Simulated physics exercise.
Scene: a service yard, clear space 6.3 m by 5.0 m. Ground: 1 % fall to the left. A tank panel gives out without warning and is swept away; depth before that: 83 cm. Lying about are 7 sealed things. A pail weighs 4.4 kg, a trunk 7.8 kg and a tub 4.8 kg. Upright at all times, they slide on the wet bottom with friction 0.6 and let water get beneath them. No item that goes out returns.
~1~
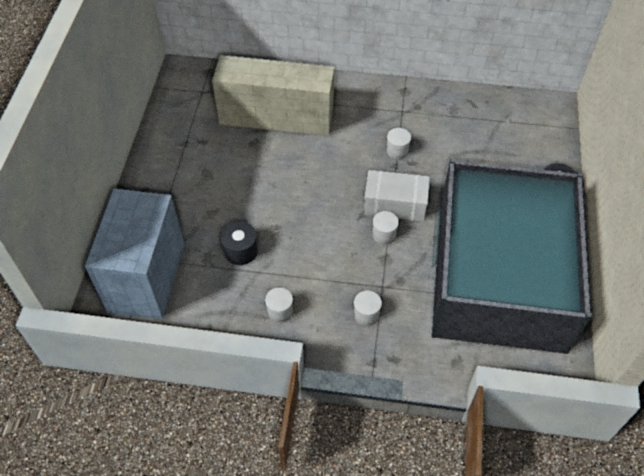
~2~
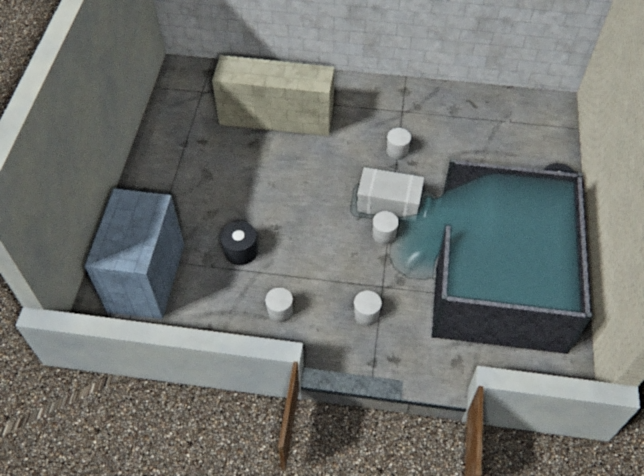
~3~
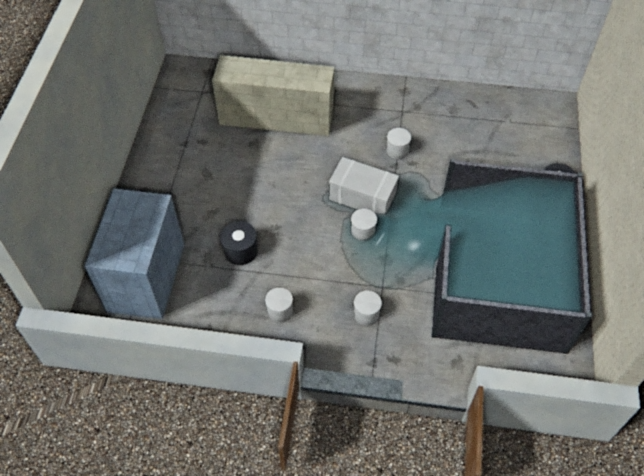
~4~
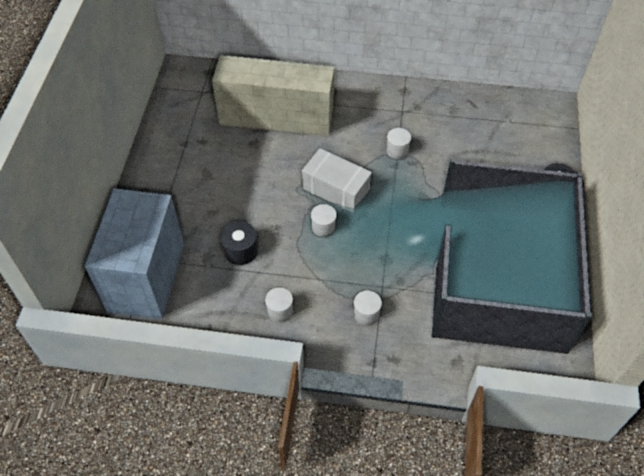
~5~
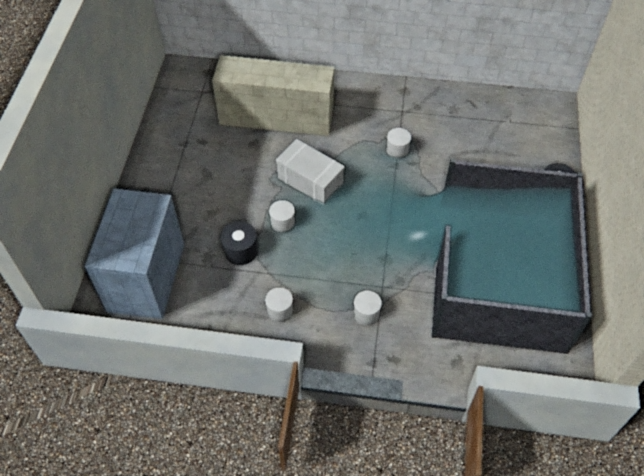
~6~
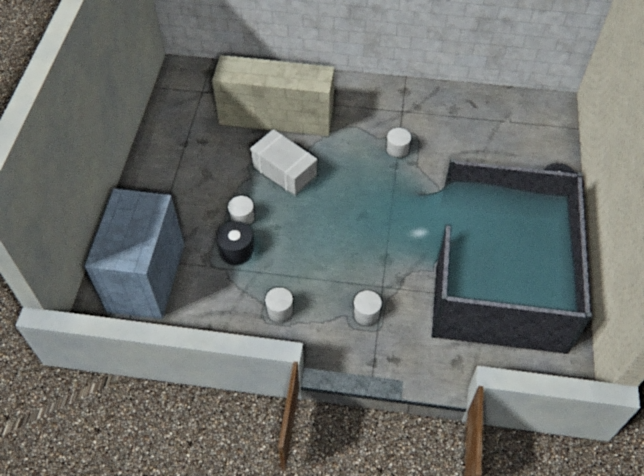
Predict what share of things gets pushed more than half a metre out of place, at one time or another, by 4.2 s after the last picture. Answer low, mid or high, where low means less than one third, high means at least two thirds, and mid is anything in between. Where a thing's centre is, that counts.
High.
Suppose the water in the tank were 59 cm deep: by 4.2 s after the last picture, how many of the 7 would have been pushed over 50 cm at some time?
With that change, 4 of them.
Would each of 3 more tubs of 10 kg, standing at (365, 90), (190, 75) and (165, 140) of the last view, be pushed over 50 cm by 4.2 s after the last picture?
Outcome: Breaks the threshold first, breaks the threshold next, breaks the threshold last.
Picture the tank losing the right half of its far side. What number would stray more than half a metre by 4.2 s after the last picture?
That gives 3 of them.
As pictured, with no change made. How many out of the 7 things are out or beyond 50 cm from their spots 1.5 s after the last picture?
I make it 5 by then.
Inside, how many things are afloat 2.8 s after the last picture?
Total: 4.
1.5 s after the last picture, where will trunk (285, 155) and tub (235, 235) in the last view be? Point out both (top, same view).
Approx. (149, 88); approx. (183, 282).
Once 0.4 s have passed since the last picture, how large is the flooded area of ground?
Some 13 m2 of it.
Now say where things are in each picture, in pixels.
A pail at (386, 222) rests on the ground; a trunk at (398, 187), on the bottom; 2.8 m2 under water; 0 of 7 have shifted, in the first frame.
A pail at (386, 222), on the bottom; a trunk at (391, 186) rests on the ground, 8 cm from its start; water covers 3.4 m2; 1 of 7 have shifted, in the second frame.
A pail at (364, 219) rests on the ground, 28 cm from its start; a trunk at (364, 179) rests on the ground, 45 cm from its start; 4.3 m2 under water; 2 of 7 have shifted, in the third frame.
A pail at (324, 215), on the bottom, 80 cm from its start; a trunk at (337, 171), on the bottom, 82 cm from its start; water covers 5.7 m2; 2 of 7 have shifted, in the fourth frame.
A pail at (282, 211) rests on the ground, 134 cm from its start; a trunk at (310, 163), on the bottom, 120 cm from its start; 7.2 m2 under water; 2 of 7 have shifted, in the fifth frame.
A pail at (241, 206) rests on the ground, 188 cm from its start; a trunk at (284, 154) rests on the ground, 159 cm from its start; 8.7 m2 under water; 3 of 7 have shifted, in the sixth frame.
Then, 0.4 s after the last picture 3 of 7 are over 50 cm from their spots; 0 afloat.
Then, 1.5 s after the last picture 5 of 7 are over 50 cm from their spots; 4 afloat.
Then, 2.8 s after the last picture 5 of 7 are over 50 cm from their spots; 4 afloat.
Then, 4.2 s after the last picture 4 of 7 are over 50 cm from their spots, and 5 have been at some point; 4 afloat.
